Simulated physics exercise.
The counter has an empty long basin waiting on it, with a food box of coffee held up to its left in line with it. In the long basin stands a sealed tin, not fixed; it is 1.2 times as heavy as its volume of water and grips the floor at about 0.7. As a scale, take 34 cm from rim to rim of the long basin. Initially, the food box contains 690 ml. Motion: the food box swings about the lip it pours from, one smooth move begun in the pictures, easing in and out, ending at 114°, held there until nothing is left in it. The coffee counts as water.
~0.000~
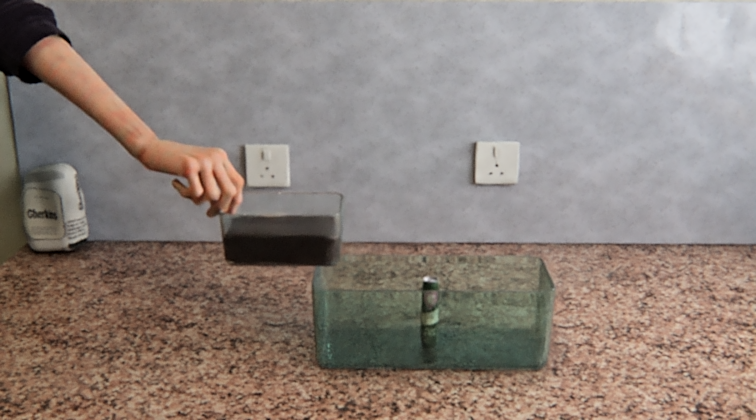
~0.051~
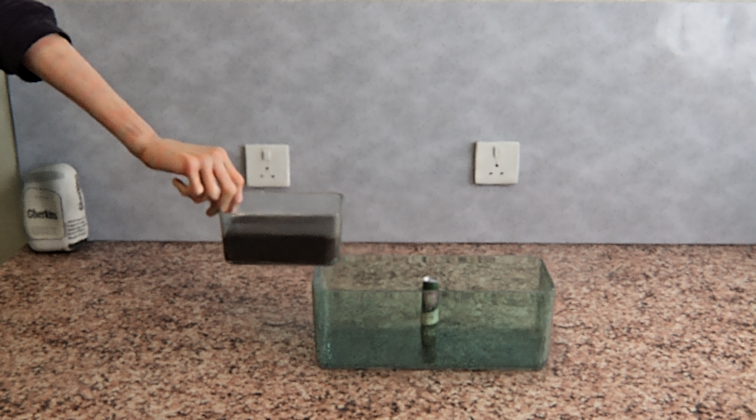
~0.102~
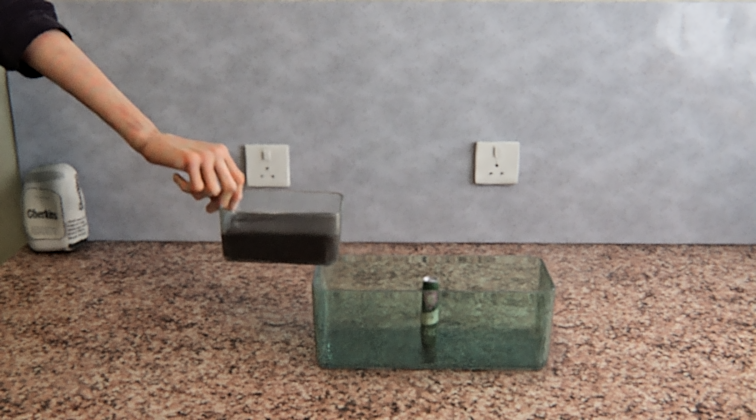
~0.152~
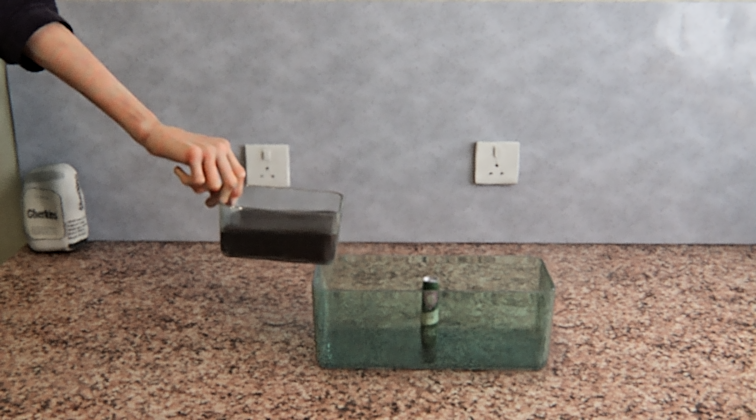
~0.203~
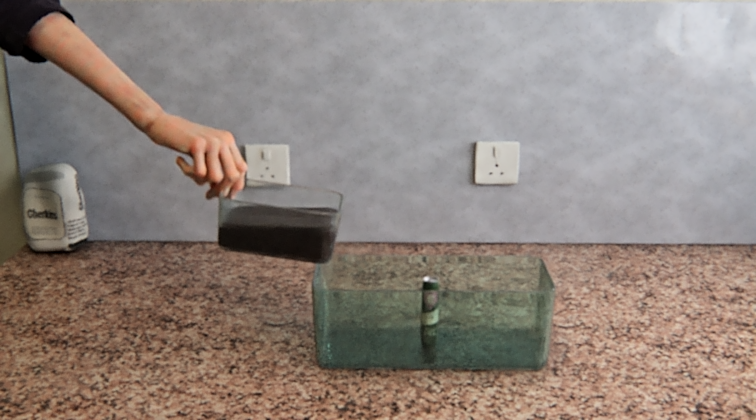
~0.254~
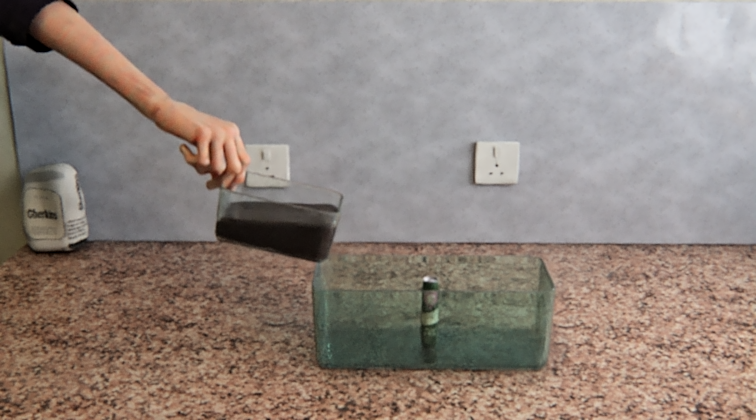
In the video, a hand holds a clear food box of dark liquid to the upper left of a long greenish glass basin on a speckled counter, then gradually tilts the box slightly, lowering its right side relative to its left.
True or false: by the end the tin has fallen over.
True.
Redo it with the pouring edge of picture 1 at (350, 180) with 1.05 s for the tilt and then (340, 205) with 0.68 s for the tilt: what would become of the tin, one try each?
In the first try it remains standing; in the second it comes down.
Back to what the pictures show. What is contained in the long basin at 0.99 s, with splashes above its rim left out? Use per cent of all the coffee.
I reckon close to 78 per cent.
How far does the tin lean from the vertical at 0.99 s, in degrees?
15°.
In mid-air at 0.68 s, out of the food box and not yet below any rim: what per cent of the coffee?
At that moment, about 40 percent.
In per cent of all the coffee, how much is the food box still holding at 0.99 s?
Near 7 percent, more or less.
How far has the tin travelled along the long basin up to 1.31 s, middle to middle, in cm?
The tin is about 7 cm from where it started.
Then, 0.68 s in, the tilt is 72° and 53 per cent is still to pour; the tin stands where it began.
Then, 0.99 s in, the tilt is 108° and 7 per cent is still to pour; the tin leans 15°.
Then, 1.31 s in, the tilt is 114° and 0 per cent is still to pour; the tin lies on its side.
Then, 1.66 s in, the tilt is 114° and 0 per cent is still to pour; the tin lies on its side.
Finally, the tin lies on its side.
